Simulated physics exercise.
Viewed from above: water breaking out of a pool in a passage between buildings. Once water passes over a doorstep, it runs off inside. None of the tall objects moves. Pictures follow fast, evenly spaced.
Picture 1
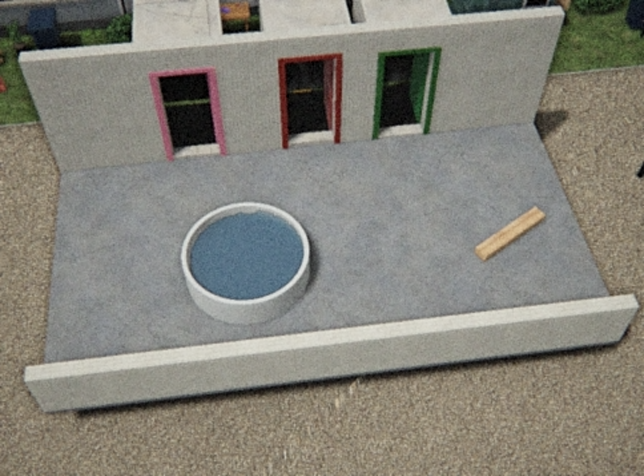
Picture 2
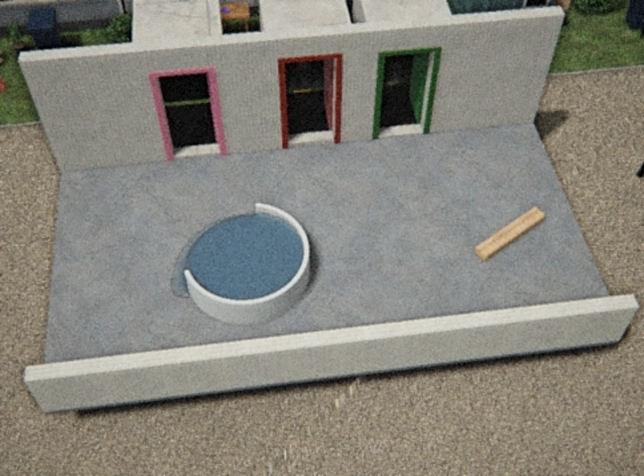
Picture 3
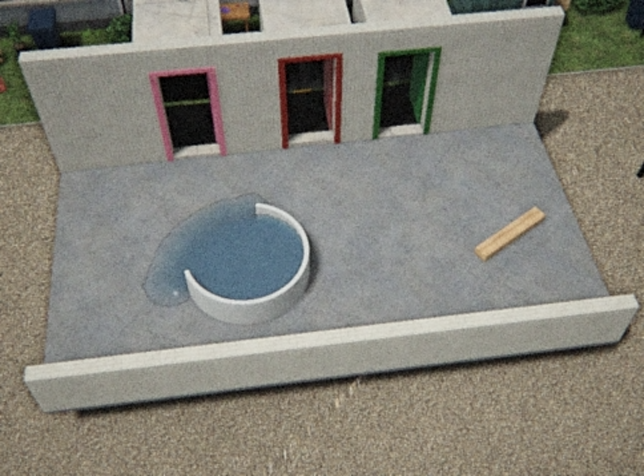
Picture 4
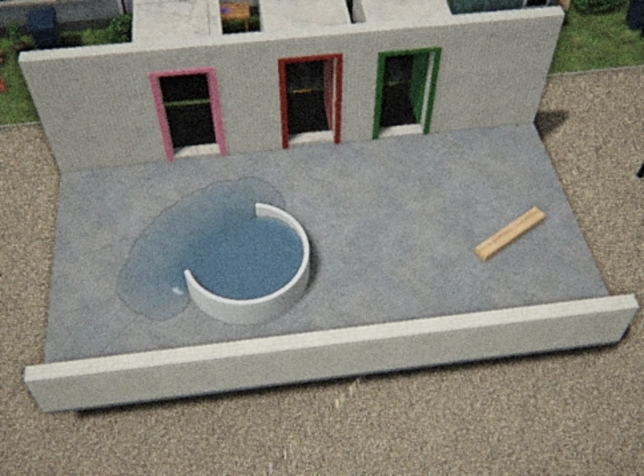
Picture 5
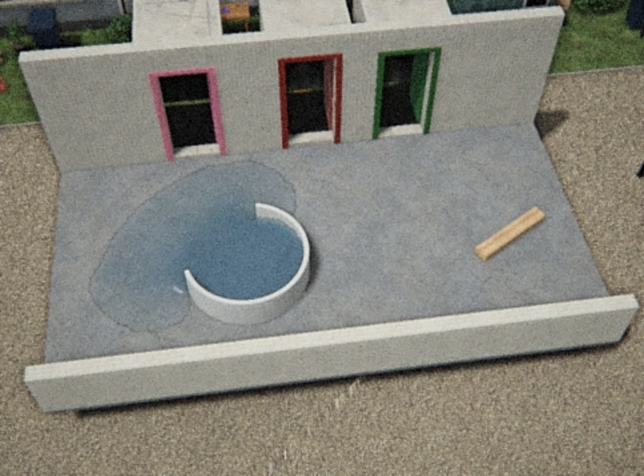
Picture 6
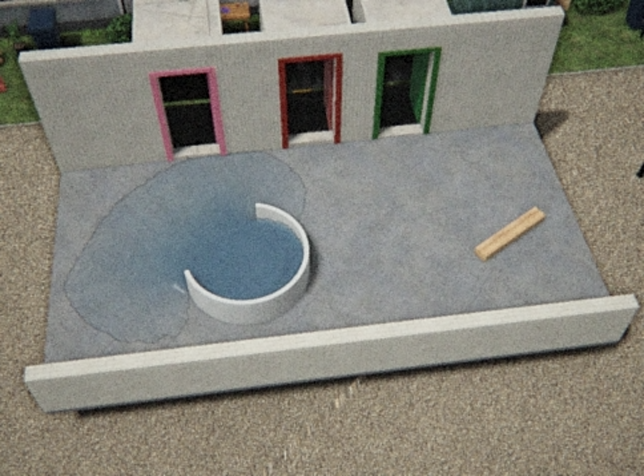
In a walled grey courtyard, water pouring from the open far-left side of a round white pool and spreading across the floor.
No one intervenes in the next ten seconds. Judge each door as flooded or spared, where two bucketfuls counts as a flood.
The green door is spared, the pink door is flooded, the red door is spared.
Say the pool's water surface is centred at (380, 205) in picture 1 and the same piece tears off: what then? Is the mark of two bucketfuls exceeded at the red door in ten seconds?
Red: Overshoots.
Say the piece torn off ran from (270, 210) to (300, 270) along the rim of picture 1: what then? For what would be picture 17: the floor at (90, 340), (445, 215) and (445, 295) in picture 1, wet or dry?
Taking each in turn, they come out kept dry, watered, watered.
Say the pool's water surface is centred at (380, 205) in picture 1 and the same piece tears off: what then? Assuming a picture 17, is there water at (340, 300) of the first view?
At that place: Not flooded.
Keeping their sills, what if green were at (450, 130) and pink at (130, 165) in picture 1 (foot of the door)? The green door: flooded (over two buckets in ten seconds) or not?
Result - green door does not reach it.
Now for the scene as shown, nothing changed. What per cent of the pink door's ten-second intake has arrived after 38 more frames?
By my reckoning, 100 percent.
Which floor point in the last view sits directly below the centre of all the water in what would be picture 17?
Estimate: (195, 233).
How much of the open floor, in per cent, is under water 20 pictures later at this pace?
Around 30 percent.
A moment on, water covers 30 % of the floor; the green door not reached, the pink door over two buckets in, the red door wet at the sill, nothing in.
Next, water covers 30 % of the floor; the green door not reached, the pink door over two buckets in, the red door wet at the sill, nothing in.
Then, water covers 30 % of the floor; the green door wet at the sill, nothing in, the pink door far over two buckets in, the red door wet at the sill, nothing in.
Later, water covers 30 % of the floor; the green door wet at the sill, nothing in, the pink door far over two buckets in, the red door wet at the sill, nothing in.
In the end, water covers 20 % of the floor; the green door wet at the sill, nothing in, the pink door far over two buckets in, the red door wet at the sill, nothing in.
